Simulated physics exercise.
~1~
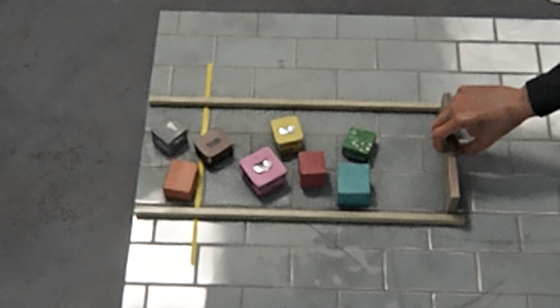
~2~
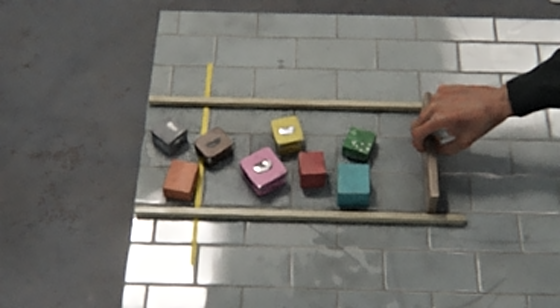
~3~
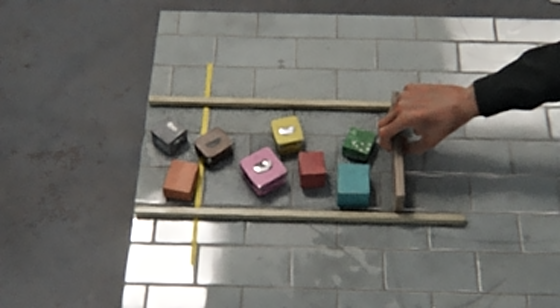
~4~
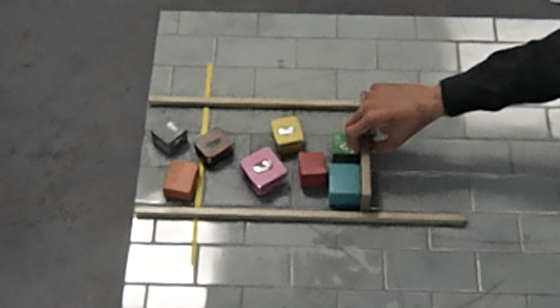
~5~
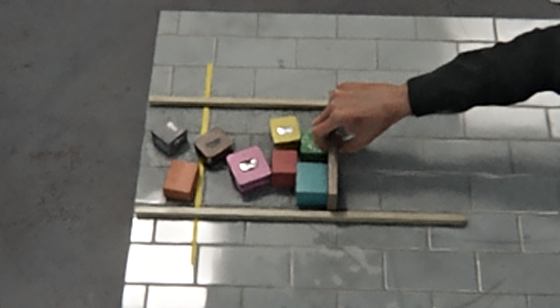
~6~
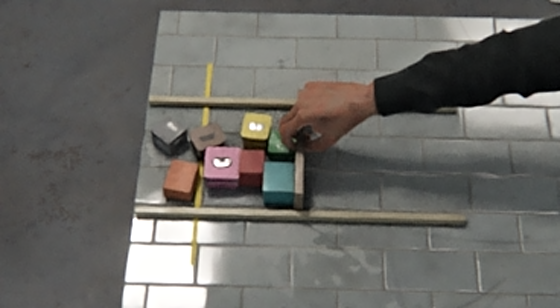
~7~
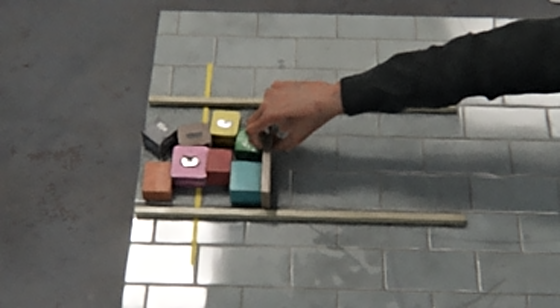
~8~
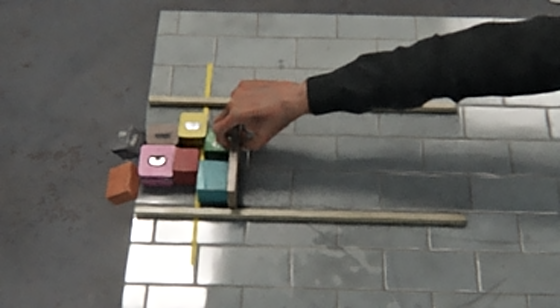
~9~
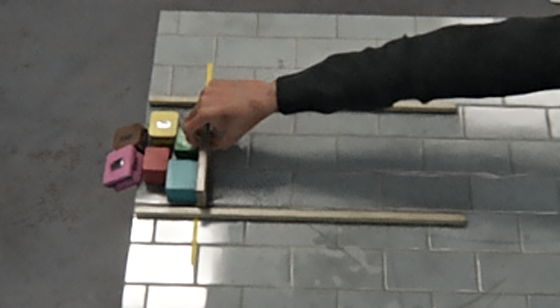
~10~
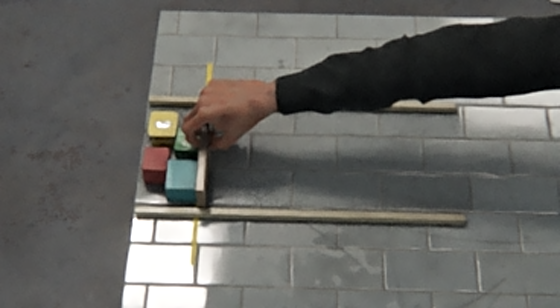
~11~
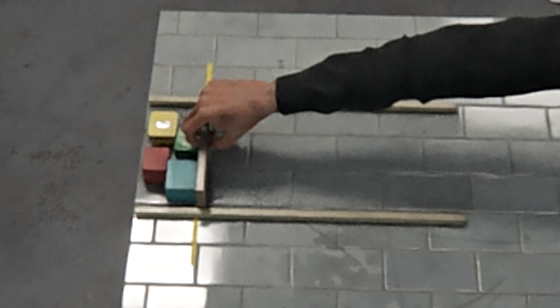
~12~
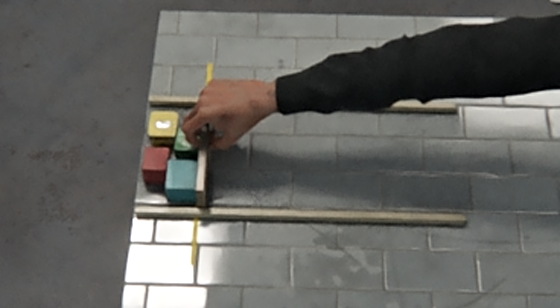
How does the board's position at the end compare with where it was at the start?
The board started near the right end of the rails, and by the end it stood close to their left end, near the yellow line.
